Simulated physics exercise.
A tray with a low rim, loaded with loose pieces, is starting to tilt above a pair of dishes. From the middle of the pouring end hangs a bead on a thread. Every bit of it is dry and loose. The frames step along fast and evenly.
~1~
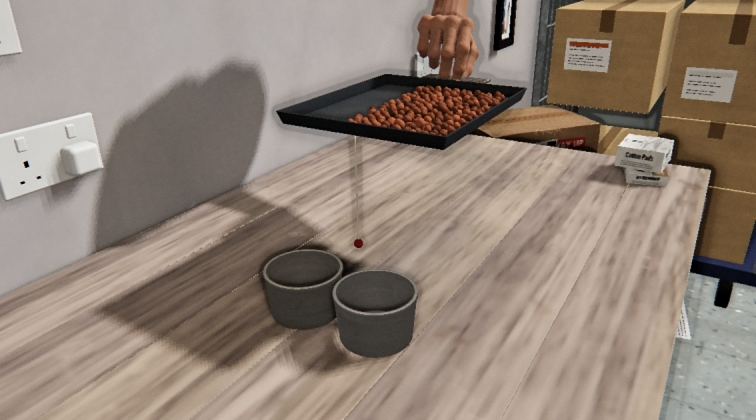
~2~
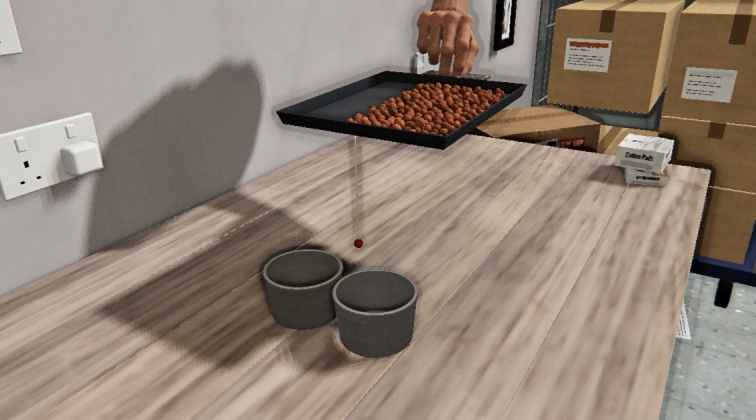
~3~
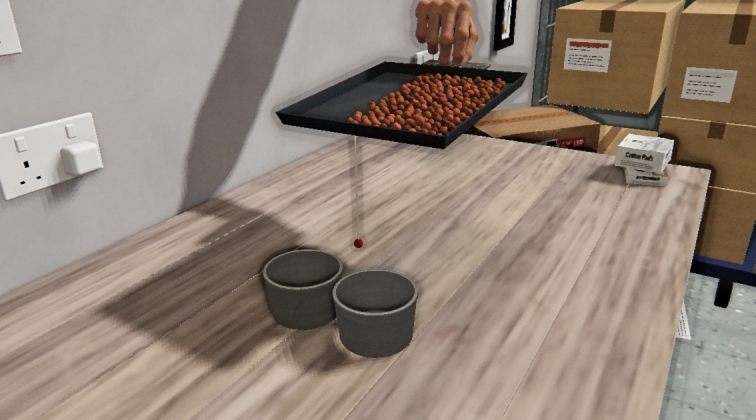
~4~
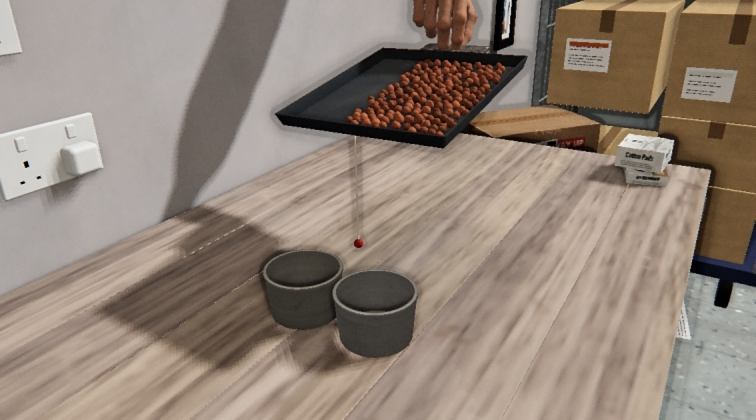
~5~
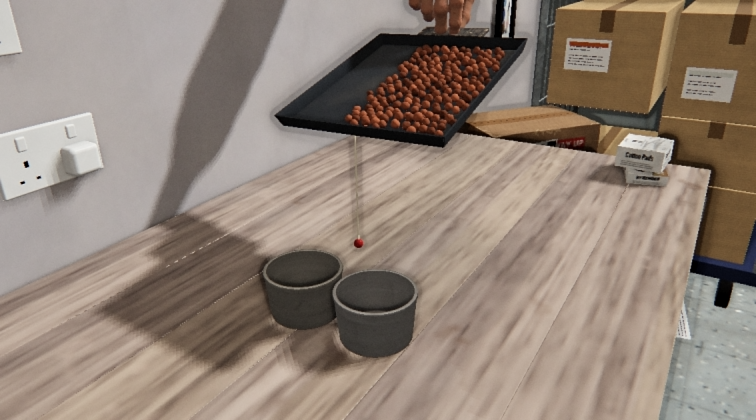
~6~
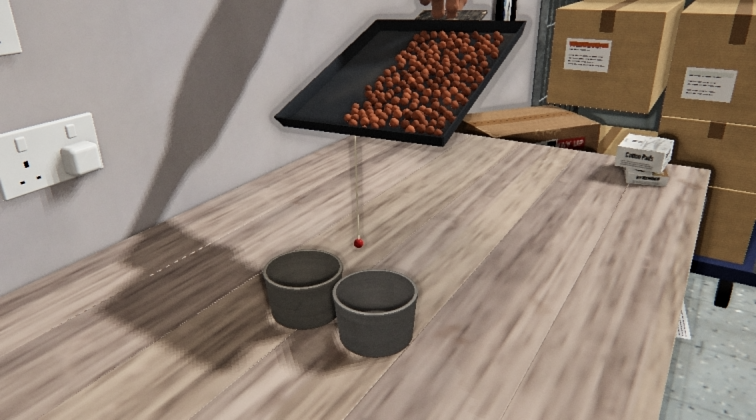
On a wooden tabletop beside a wall socket, two grey dishes sit below a dark tray of reddish-brown pellets, a red bead hanging from its near edge. The tray starts nearly level, then a hand raises its far side steadily into a clear tilt, while the dishes stay still.
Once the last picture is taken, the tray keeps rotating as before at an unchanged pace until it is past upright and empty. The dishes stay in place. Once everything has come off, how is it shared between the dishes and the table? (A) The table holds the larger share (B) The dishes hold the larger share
Option B: The dishes hold the larger share.
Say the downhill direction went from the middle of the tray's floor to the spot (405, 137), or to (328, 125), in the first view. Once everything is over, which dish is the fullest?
Place one gives the rightmost dish, place two gives the leftmost dish.
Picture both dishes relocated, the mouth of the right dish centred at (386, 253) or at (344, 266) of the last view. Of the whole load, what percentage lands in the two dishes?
It would be roughly 0 per cent, followed by roughly 60 per cent.
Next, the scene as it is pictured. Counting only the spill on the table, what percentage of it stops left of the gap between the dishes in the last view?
Estimate: About 80 percent.
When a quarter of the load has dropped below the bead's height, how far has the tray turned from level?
Close to 100 degrees, I reckon.
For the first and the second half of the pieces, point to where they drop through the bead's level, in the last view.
The first part at (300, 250); the rest at (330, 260).
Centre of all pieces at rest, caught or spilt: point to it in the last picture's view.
The centre comes to rest near (303, 306).
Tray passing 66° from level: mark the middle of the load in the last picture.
Look around (365, 107) in the last picture.
Shortly afterwards, tray tipped steeply; all but a few on the tray; a little in the air.
Next, tray tipped past a quarter turn; near a quarter on the tray; only a few in the right dish; near a quarter in the left dish; a little outside both; near half in the air.
Some moments later, tray tipped past a quarter turn; near a quarter in the right dish; near half in the left dish; near a third outside both.
In the end, tray tipped past a quarter turn; near a quarter in the right dish; near half in the left dish; near a third outside both.
